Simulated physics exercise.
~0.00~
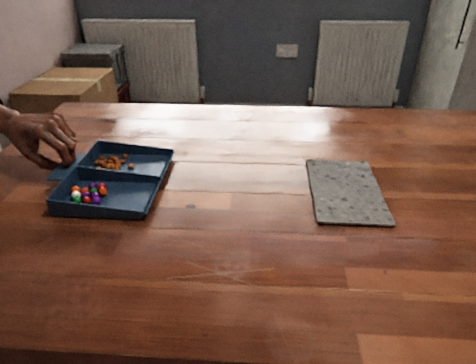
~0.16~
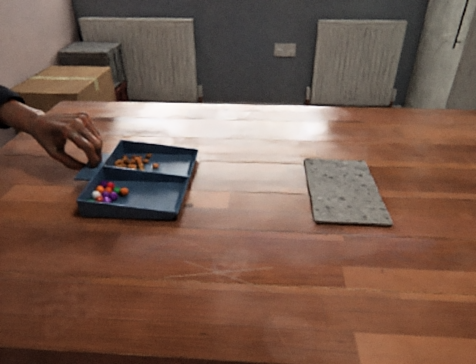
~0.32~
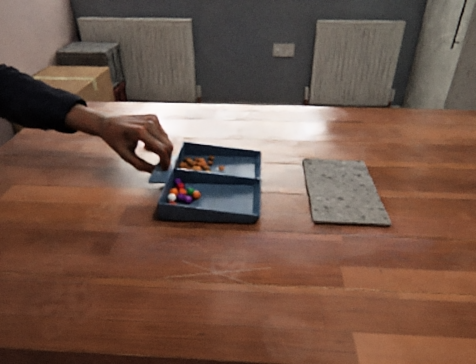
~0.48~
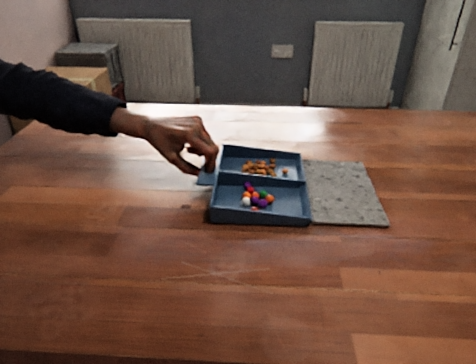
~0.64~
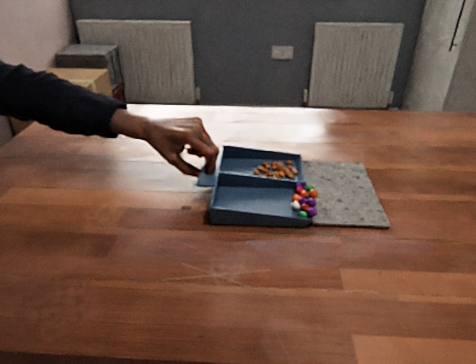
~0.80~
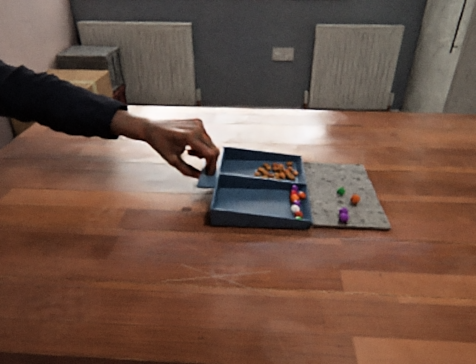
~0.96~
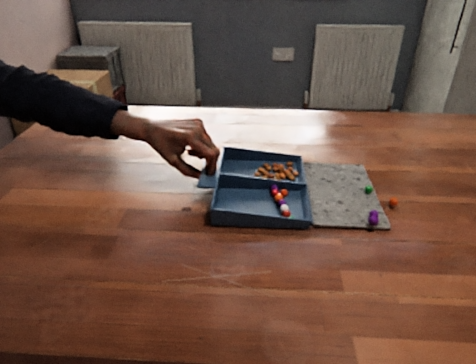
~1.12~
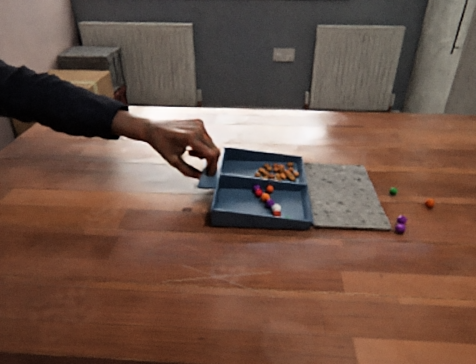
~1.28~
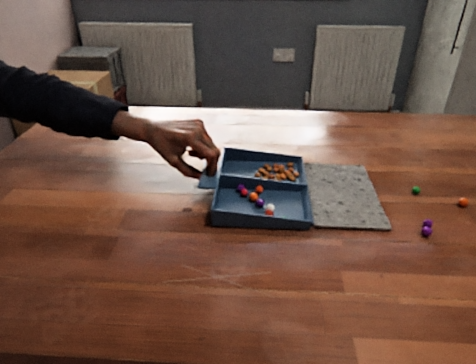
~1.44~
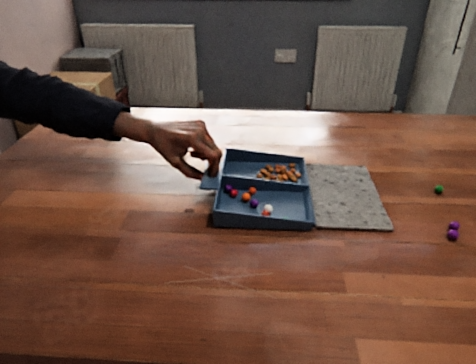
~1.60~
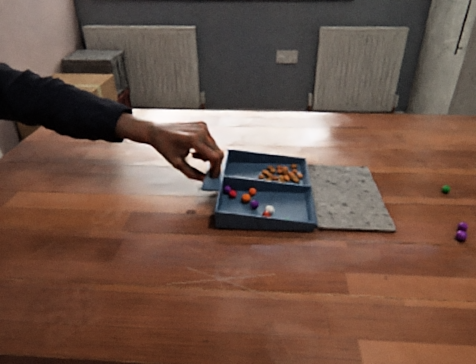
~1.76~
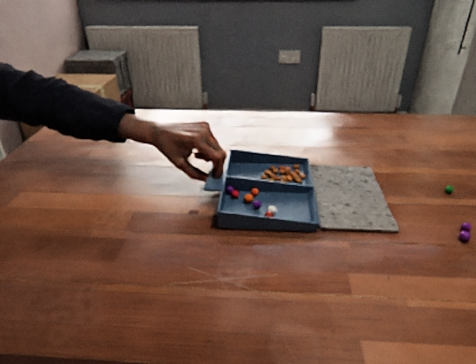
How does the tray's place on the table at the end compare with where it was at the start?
The tray started on the left side of the table, well away from the gray slab. By the end it was farther right, near the middle of the table and up against the slab.
